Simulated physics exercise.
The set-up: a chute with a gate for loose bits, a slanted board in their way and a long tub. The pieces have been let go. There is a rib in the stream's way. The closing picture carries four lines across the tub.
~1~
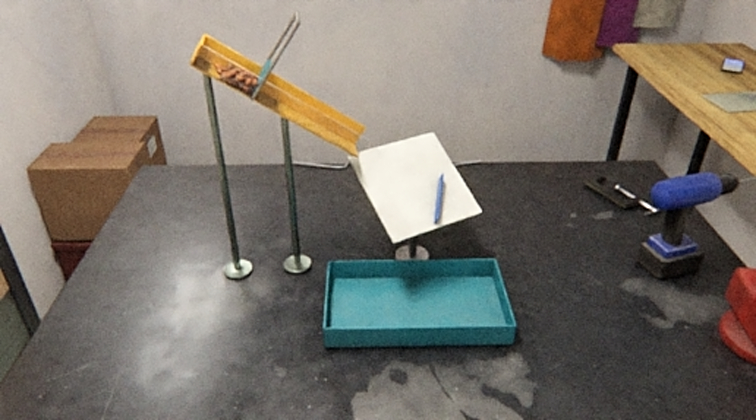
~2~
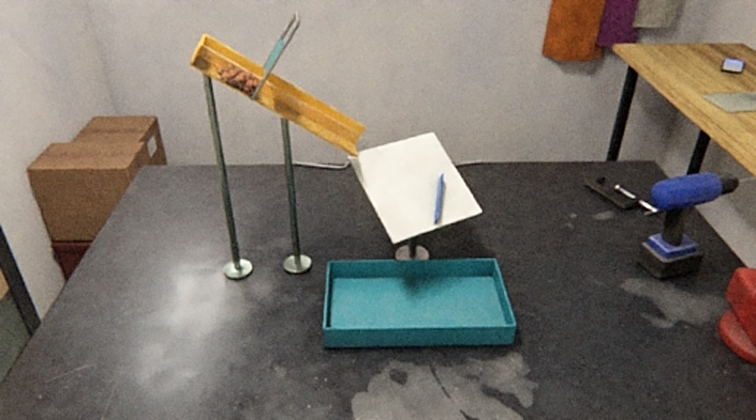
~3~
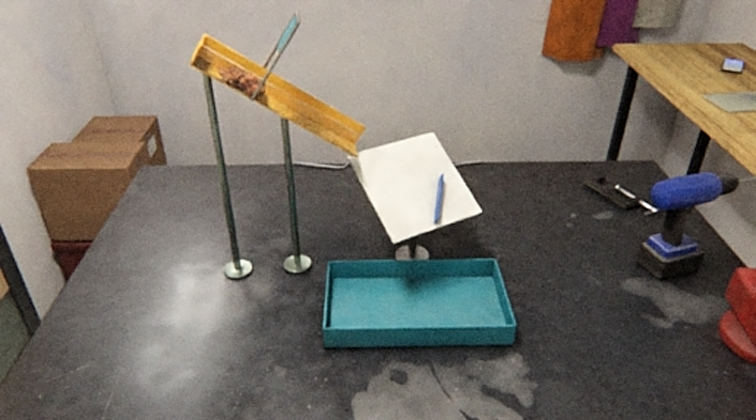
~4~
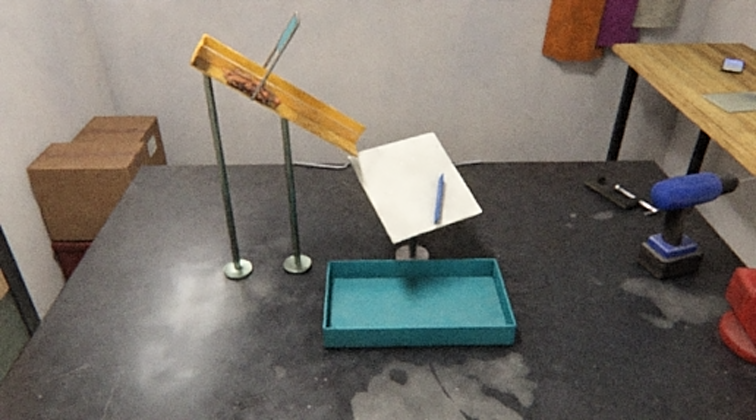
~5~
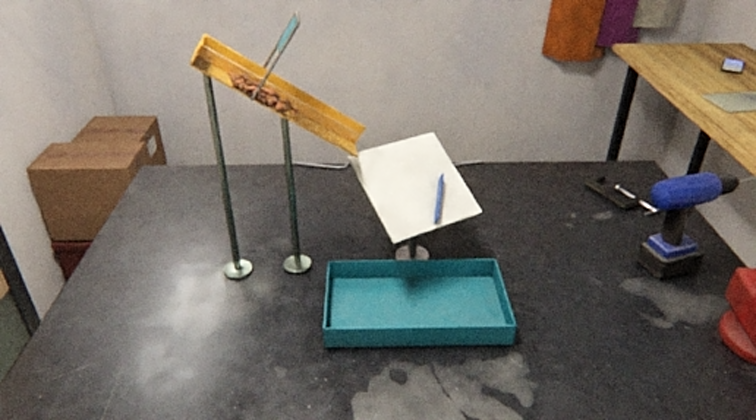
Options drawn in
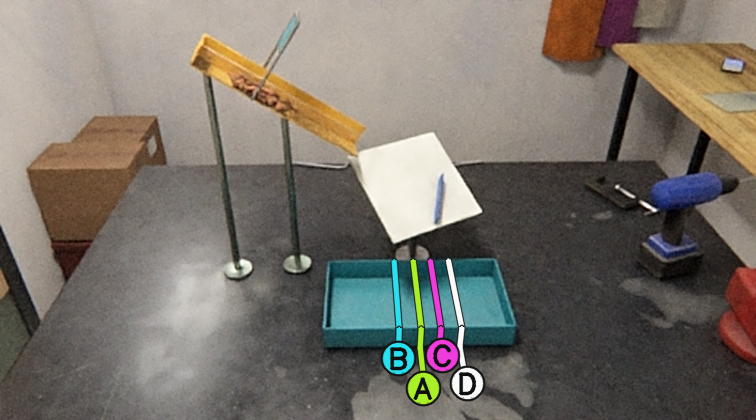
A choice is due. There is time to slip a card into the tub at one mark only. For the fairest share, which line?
Line C.
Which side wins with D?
The left side.
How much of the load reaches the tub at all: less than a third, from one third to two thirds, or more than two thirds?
About that: More than two thirds.
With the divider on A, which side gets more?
Right.
On the marked copy, line A crosses the front rim at (421, 327); line B crosses the front rim at (399, 328); line C crosses the front rim at (440, 327); line D crosses the front rim at (461, 327).
With A, of what is caught, just a few on the left of the divider, almost all on the right.
With B, of what is caught, not one piece on the left of the divider, every piece on the right.
With C, of what is caught, roughly half on the left of the divider, roughly half on the right.
With D, of what is caught, almost all on the left of the divider, just a few on the right.
